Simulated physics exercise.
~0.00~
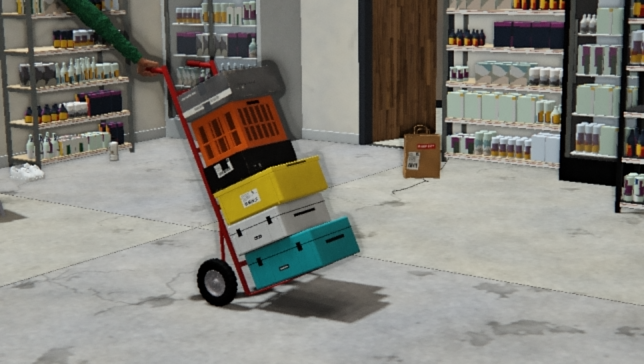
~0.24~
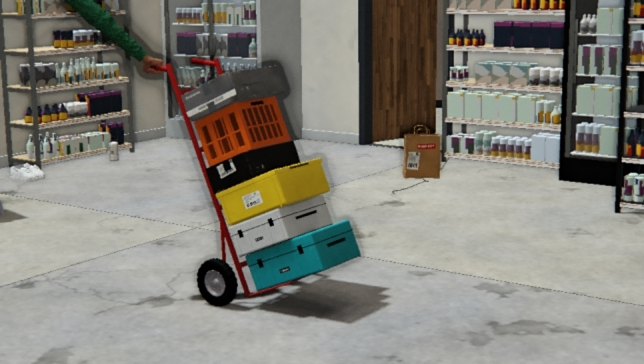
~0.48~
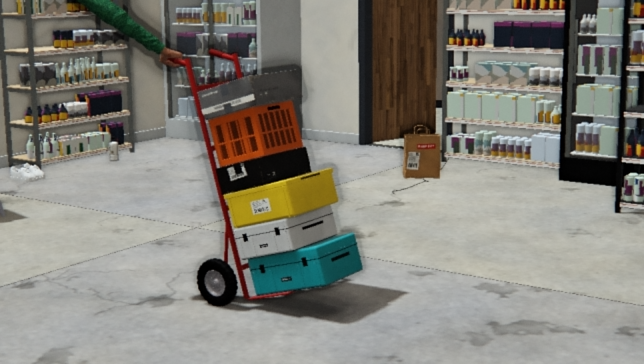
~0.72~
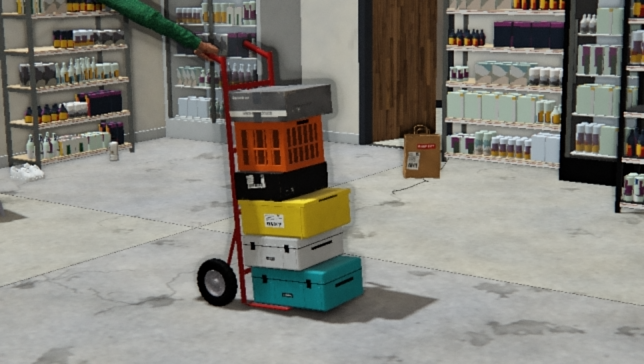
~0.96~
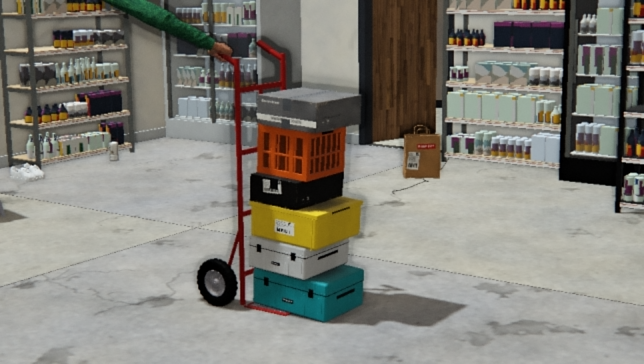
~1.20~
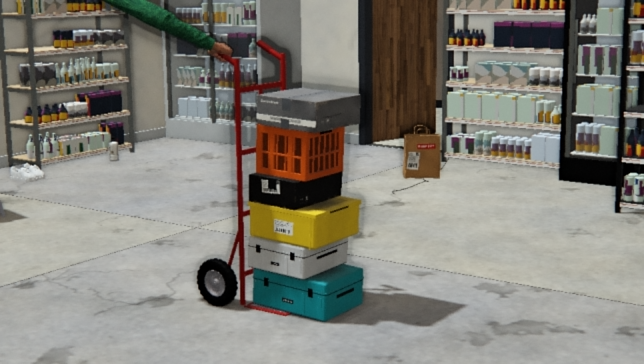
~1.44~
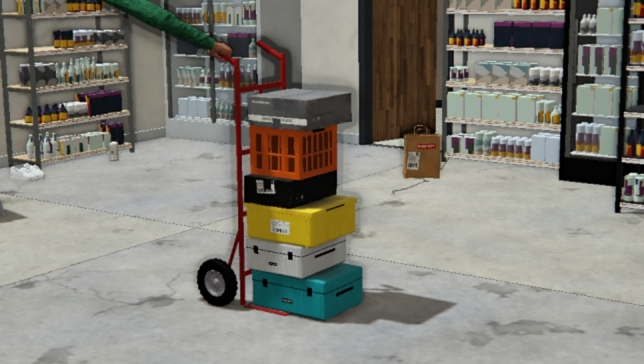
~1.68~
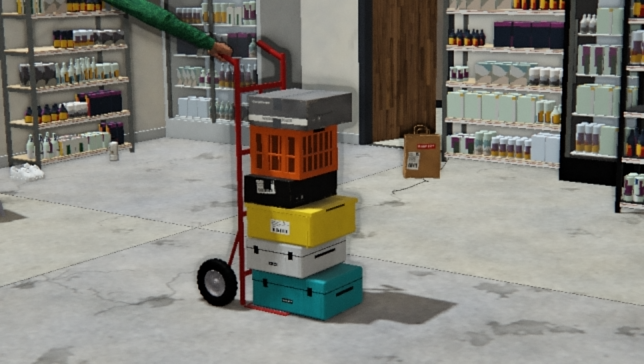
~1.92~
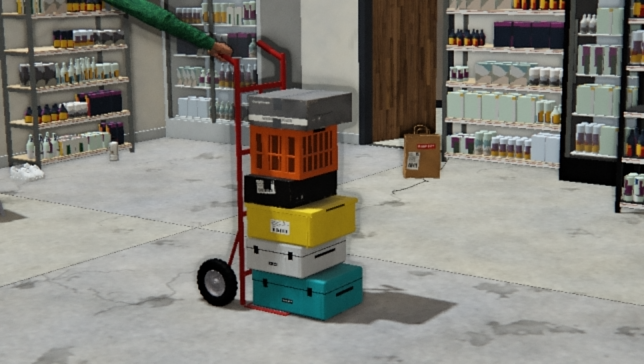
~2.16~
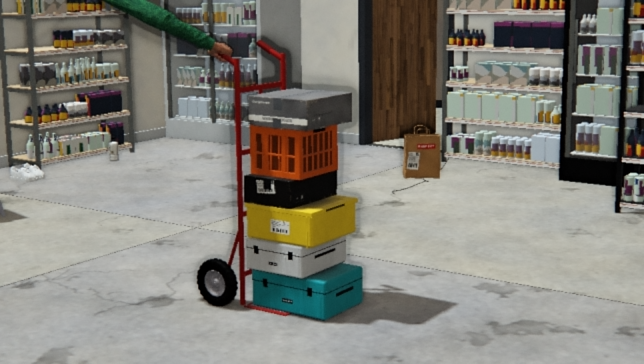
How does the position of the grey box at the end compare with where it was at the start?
At the start the grey box is tilted at the top of the leaning stack, over to the left. By the end it has moved to the right and slightly lower, sitting about level on top of the upright stack.
